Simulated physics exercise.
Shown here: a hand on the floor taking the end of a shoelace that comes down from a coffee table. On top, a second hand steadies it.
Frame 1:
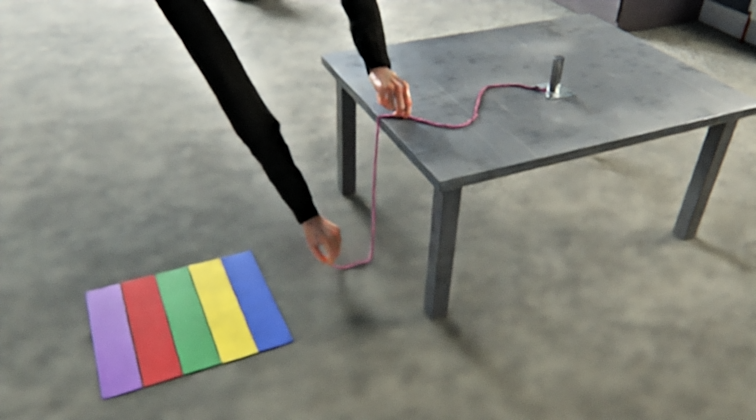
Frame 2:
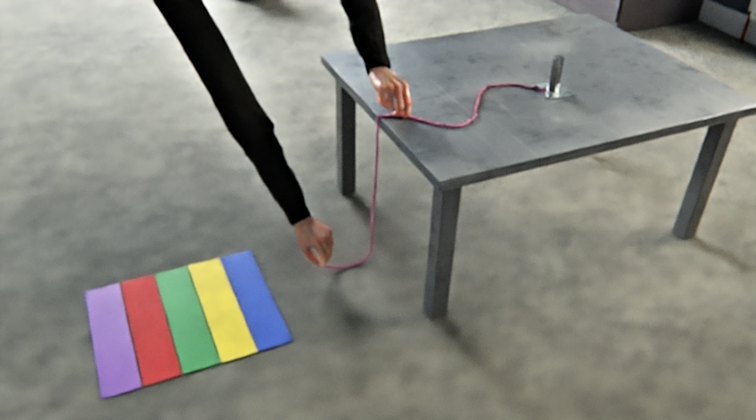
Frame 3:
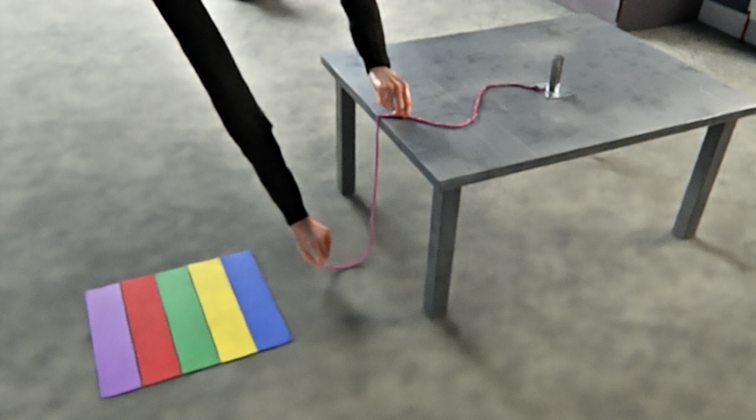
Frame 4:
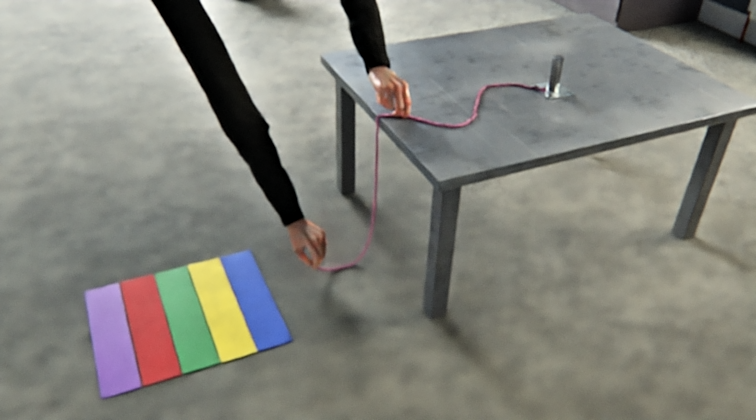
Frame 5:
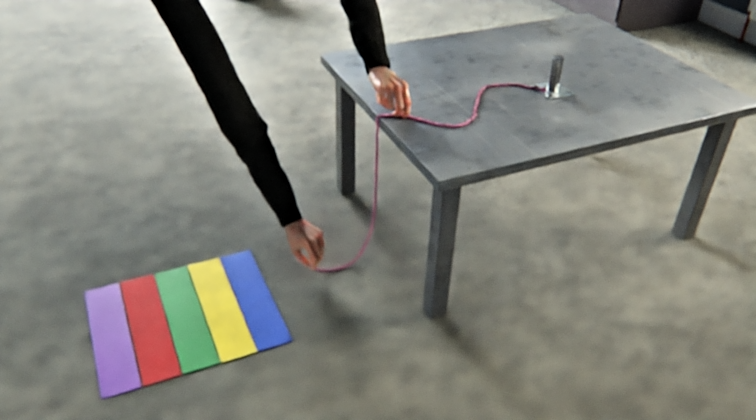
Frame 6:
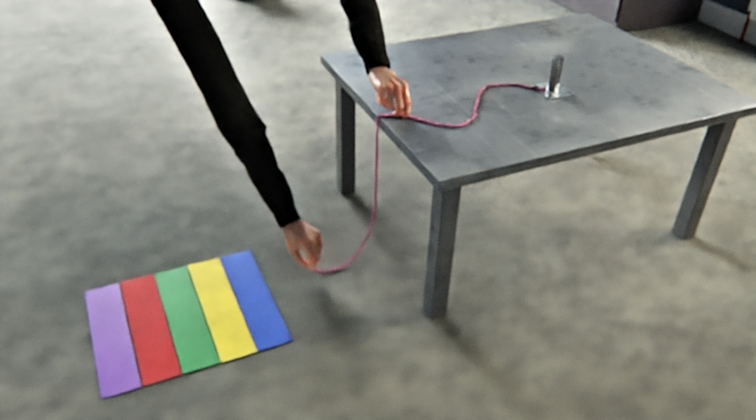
On a grey floor beside a coffee table, one hand holds a pink shoelace at the table's edge while another grips its low-hanging end, right of a mat striped purple, red, green, yellow and blue. The lower hand then draws the end slightly left, and the hanging curve widens a little.
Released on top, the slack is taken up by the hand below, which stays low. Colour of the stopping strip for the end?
Red.
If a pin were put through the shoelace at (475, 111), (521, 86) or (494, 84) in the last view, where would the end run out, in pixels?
It comes to rest around (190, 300), (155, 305) and (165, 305) respectively.
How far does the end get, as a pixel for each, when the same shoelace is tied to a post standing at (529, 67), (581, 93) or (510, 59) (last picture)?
Taking the tries in turn, you get (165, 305), (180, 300) and (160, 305).
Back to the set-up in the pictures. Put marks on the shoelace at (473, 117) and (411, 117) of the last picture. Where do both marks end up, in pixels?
The first finishes about (426, 113) and the second about (358, 142).
Soon after, end near (216, 291); over yellow.
Then, end near (172, 303); over green.
At full stretch, end near (144, 310); over red. Over red.
